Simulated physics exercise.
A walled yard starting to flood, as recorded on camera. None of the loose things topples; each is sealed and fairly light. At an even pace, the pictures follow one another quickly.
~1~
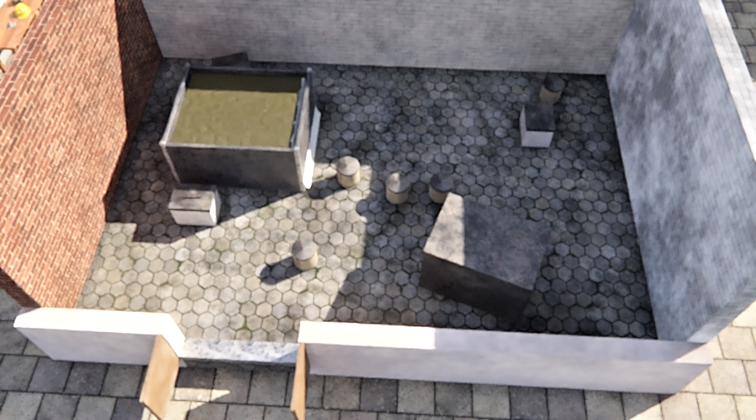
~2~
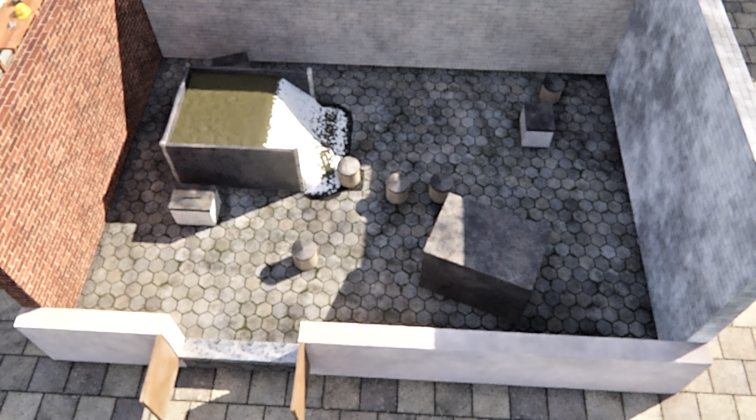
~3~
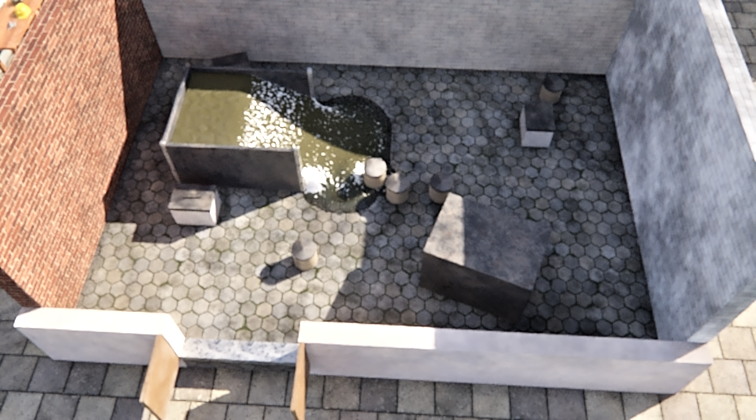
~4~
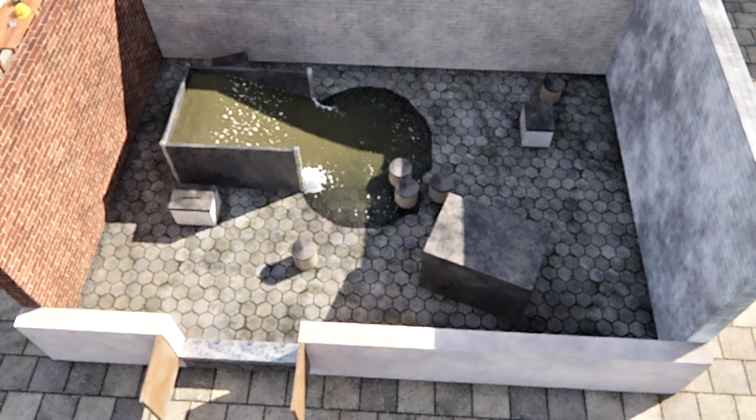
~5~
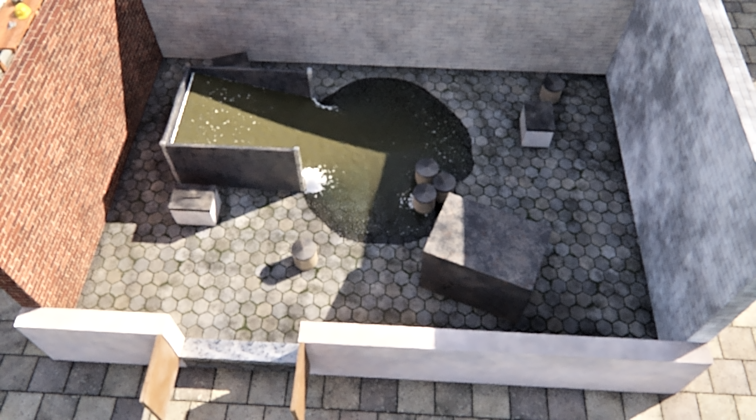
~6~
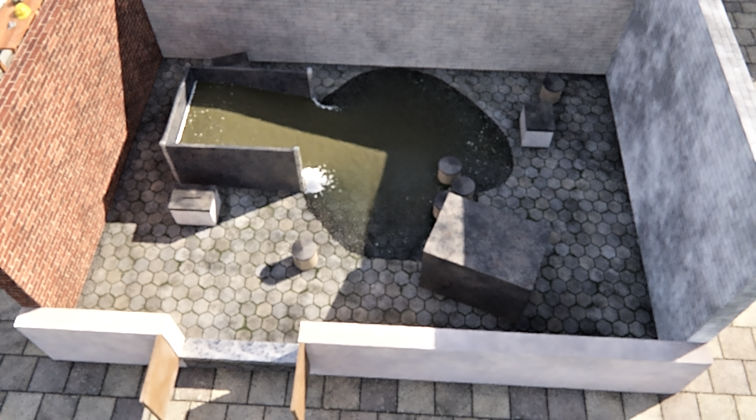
At first, murky water fills a walled tank at the left of a paved yard dotted with small pails and blocks. The tank's right side opens and water gushes out, foaming, then spreads rightward in a widening dark pool. It pushes a few pails right, toward the large dark block, while others stay put.
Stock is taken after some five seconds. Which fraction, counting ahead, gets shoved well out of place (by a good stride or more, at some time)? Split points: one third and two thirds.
The result is a share of a third to two thirds.
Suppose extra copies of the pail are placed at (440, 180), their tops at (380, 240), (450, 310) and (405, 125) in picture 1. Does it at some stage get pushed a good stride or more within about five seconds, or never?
Displaced, displaced, displaced.
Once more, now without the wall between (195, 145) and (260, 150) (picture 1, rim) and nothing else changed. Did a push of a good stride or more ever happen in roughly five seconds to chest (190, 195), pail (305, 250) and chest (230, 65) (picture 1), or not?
In the order asked: Goes the distance, then goes the distance, then never gets that far.
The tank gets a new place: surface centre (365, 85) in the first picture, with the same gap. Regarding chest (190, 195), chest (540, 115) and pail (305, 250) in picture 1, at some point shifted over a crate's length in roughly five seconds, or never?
The first: Did not travel far; the second: Travelled far enough; the third: Travelled far enough.
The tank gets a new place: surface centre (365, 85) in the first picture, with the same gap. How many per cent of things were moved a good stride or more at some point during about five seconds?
Something like 40 in a hundred.
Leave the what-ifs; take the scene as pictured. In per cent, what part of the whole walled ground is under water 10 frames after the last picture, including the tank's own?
Close to 60 per cent, tank included.
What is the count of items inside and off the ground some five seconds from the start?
Count: 5.
A moment on, 3 of 8 are well off their spots; 1 afloat.
Next, 5 of 8 are well off their spots; 4 afloat.
Later, 4 of 8 are well off their spots; 5 afloat.
In the end, 5 of 8 are well off their spots, and 5 have been at some point; 5 afloat.
